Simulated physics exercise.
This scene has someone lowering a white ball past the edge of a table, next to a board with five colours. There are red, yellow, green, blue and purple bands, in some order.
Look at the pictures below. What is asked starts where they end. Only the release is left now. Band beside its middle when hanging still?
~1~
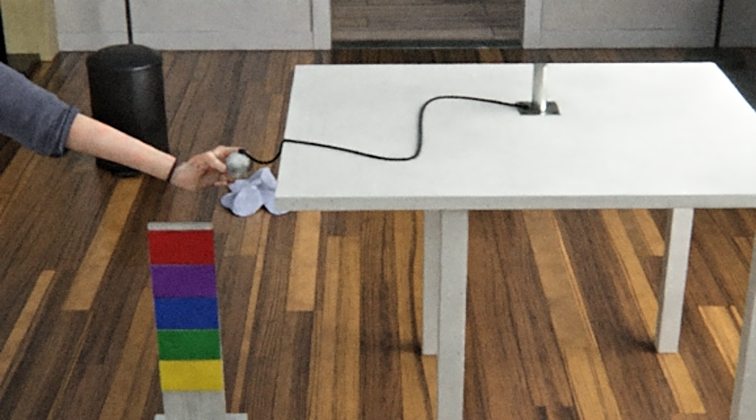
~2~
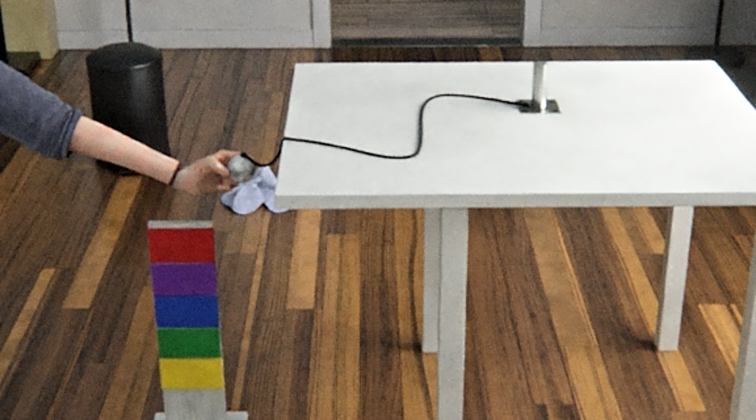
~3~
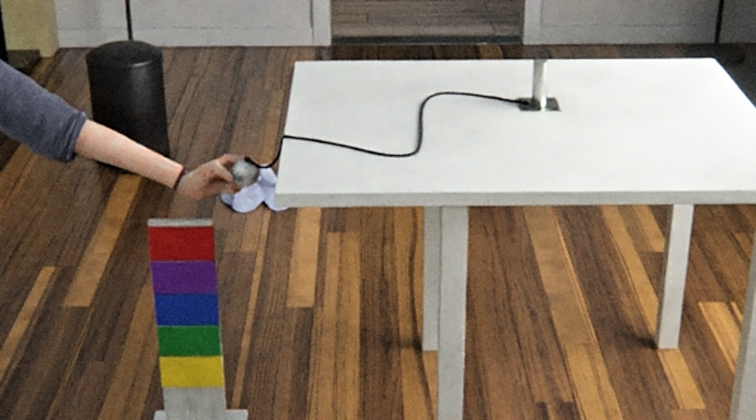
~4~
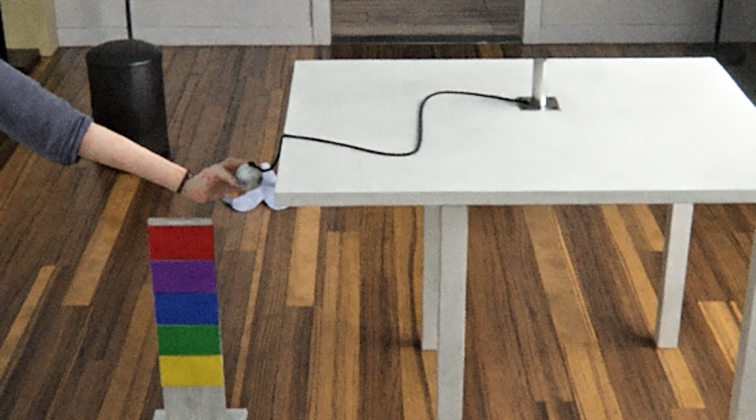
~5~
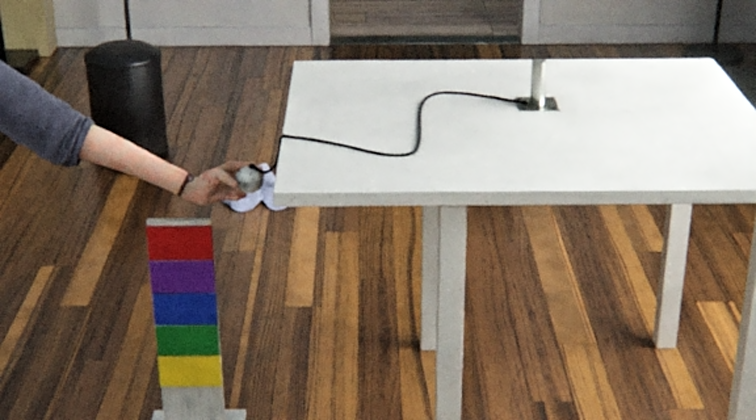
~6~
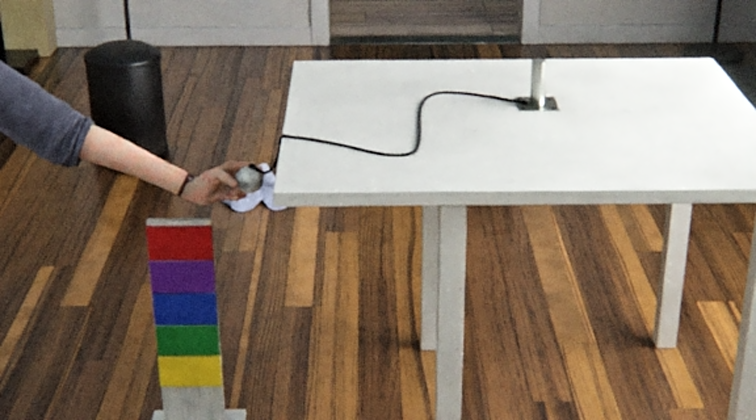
Green.
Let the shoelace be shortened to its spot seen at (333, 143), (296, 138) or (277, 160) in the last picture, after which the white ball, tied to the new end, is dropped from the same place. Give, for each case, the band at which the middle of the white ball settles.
Red; purple; blue.
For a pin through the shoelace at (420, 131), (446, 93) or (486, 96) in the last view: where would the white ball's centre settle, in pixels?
Going try by try, I'd put it close to (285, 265), then (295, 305), and finally (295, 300).
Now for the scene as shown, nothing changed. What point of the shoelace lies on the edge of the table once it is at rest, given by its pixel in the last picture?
It's the one at (418, 146).
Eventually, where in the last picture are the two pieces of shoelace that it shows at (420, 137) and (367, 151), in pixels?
You'll find the first mark at (304, 112) and the second mark at (288, 178).
Soon after, ball near (264, 337); level with green.
Then, ball near (315, 295); level with green.
Further on, ball near (283, 317); level with green.
At rest, ball near (296, 317); level with green. At green.
